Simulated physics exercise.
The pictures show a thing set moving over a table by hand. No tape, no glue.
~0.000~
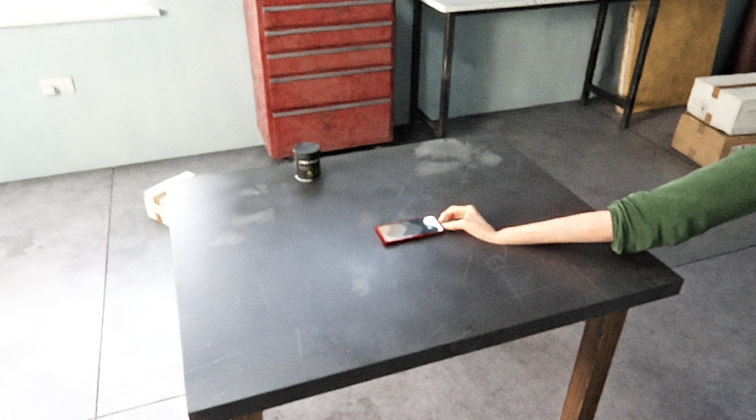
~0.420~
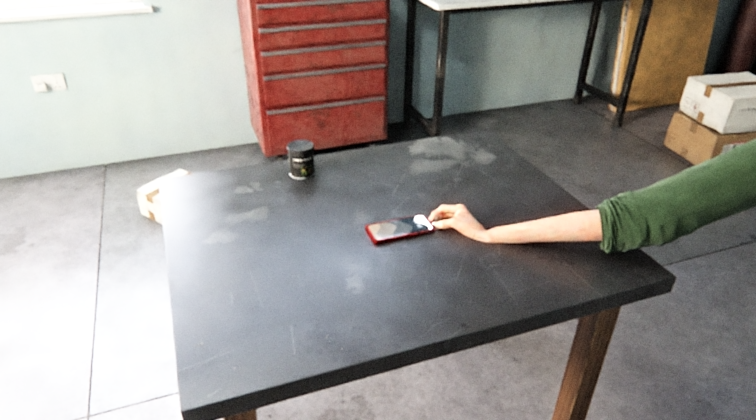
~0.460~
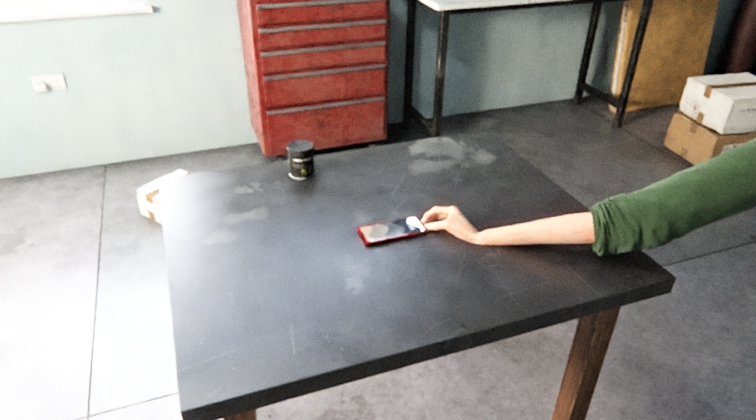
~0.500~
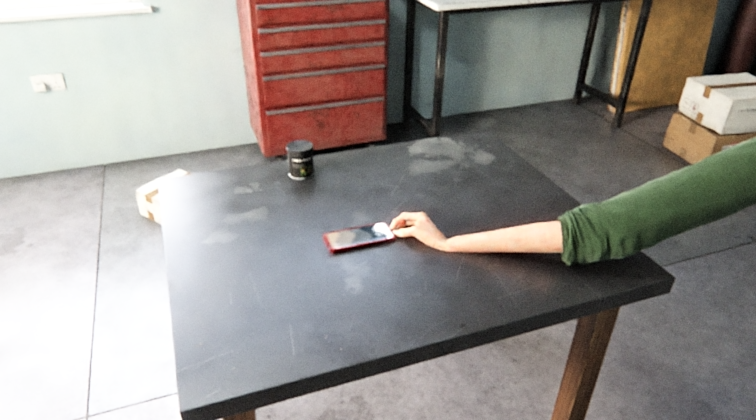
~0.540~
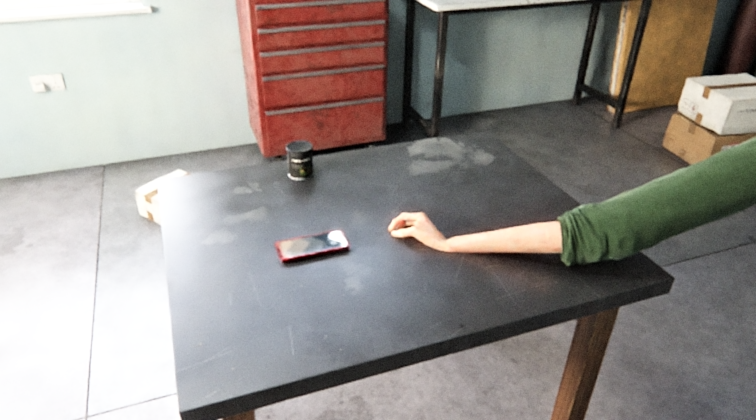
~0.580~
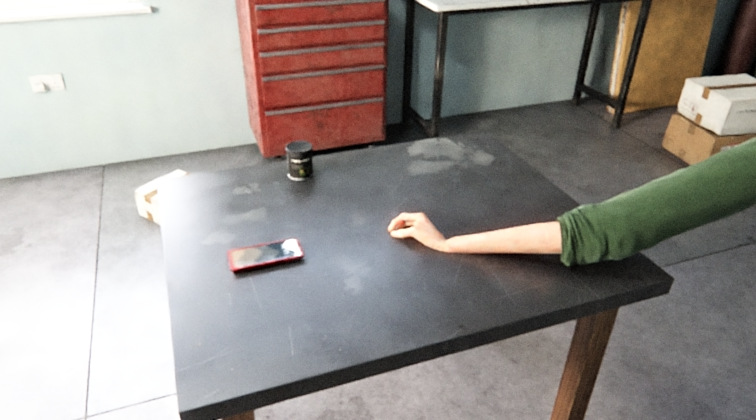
We see a hand in a green sleeve push a red phone leftward across a dark table, past a small black jar; the hand then stays still while the phone slides farther left on its own.
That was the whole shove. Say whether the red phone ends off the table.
The red phone goes over the edge.
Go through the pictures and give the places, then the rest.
Under the hand; red phone (410, 230), in the first frame.
Under the hand; red phone (400, 229), in the second frame.
Under the hand; red phone (392, 231), in the third frame.
Red phone (359, 237), in the fourth frame.
Red phone (313, 246) shifted about its own width, in the fifth frame.
Red phone (266, 255) shifted about its own width, in the sixth frame.
After 0.68 s, red phone now off the table.
After 0.88 s, things are still on the move.
After 1.08 s, as before.
In the end (1.3 s), off the table, red phone.
